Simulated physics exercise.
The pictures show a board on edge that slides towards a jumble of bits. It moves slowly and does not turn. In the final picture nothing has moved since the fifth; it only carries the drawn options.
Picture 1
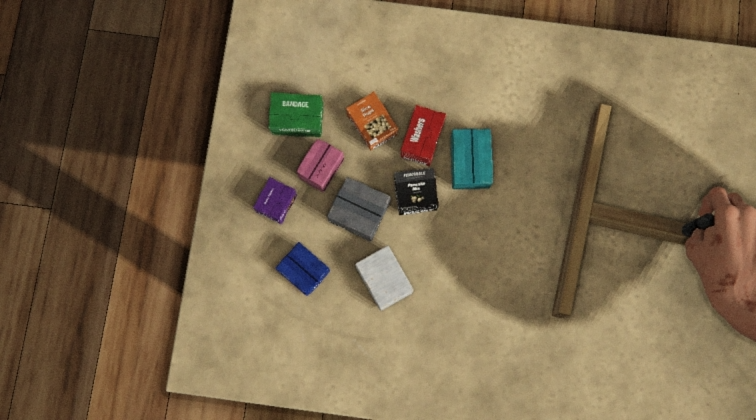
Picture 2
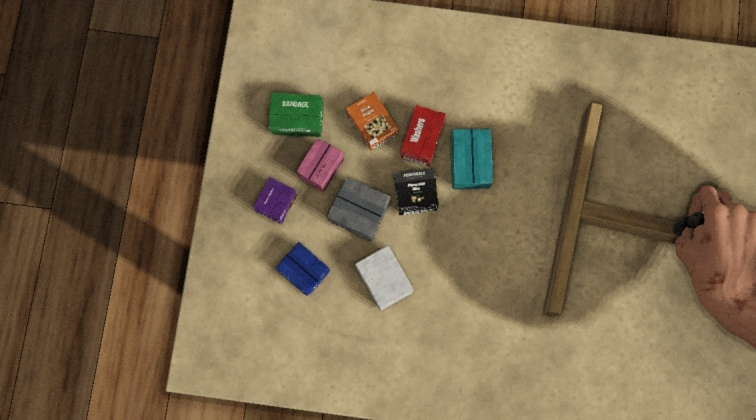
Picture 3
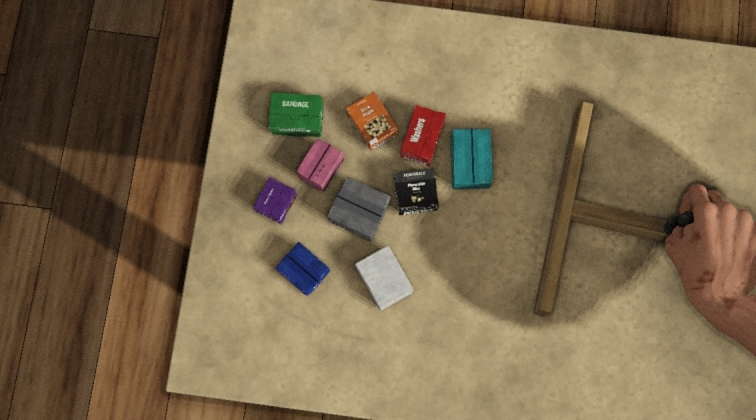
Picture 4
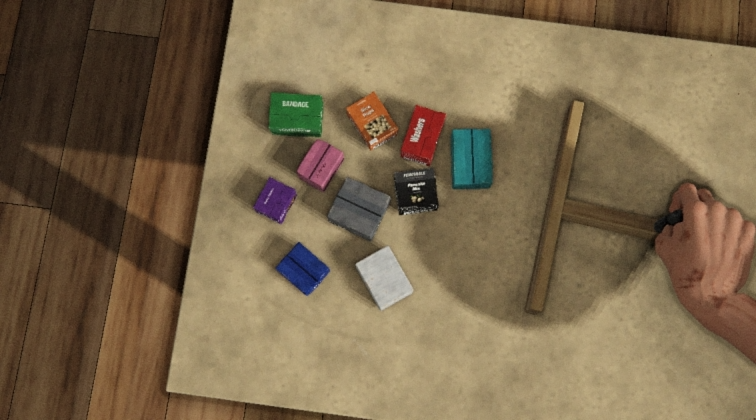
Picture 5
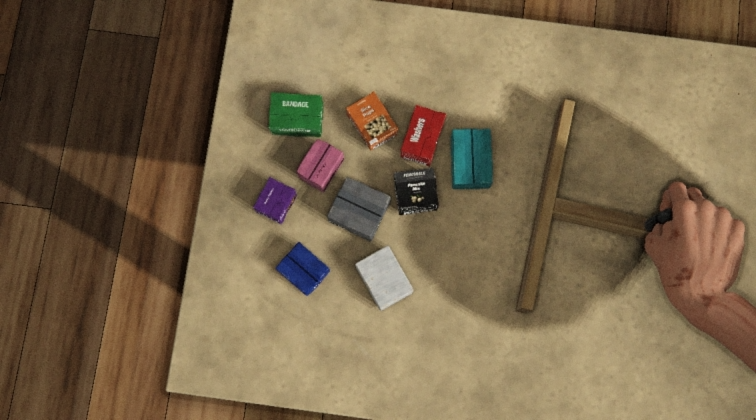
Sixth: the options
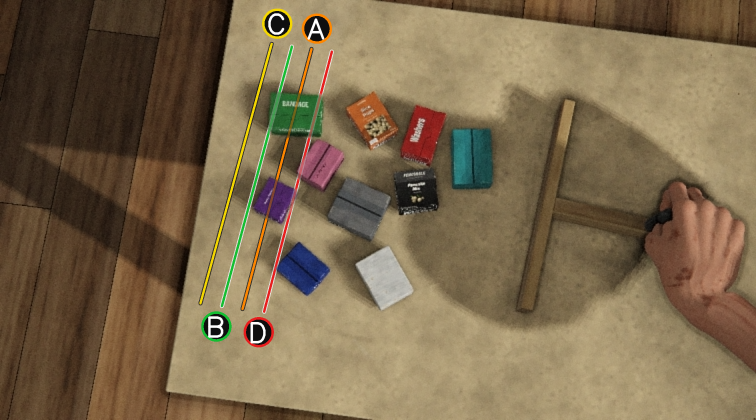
On a pale, stained sheet laid over a dark wooden floor, the scene is viewed from above by a still camera. Small boxes and packets in green, orange, red, teal, pink, purple, grey, black, blue and white lie scattered at left and centre, while a hand at right grips a T-shaped wooden tool. The hand slowly slides the upright board a short way left, without turning it, and the boxes stay still.
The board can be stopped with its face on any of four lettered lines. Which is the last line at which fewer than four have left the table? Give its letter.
No farther than A.
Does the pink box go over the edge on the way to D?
No.
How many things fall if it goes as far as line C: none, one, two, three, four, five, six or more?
Six or more.
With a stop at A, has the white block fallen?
By then, no.
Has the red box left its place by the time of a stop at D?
Yes.
On the marked copy, A at (278, 175); B at (258, 172); C at (237, 170); D at (299, 178).
Following A. Soon after the start, board (451, 189); orange packet (360, 118); red box (401, 132).
Later, board (354, 177); green box (234, 104); purple packet (241, 201).
In the end, board (279, 167); purple packet over the edge; green box over the edge; three fallen.
As for the rest, B drops six; C drops seven; D is within the limit but short.
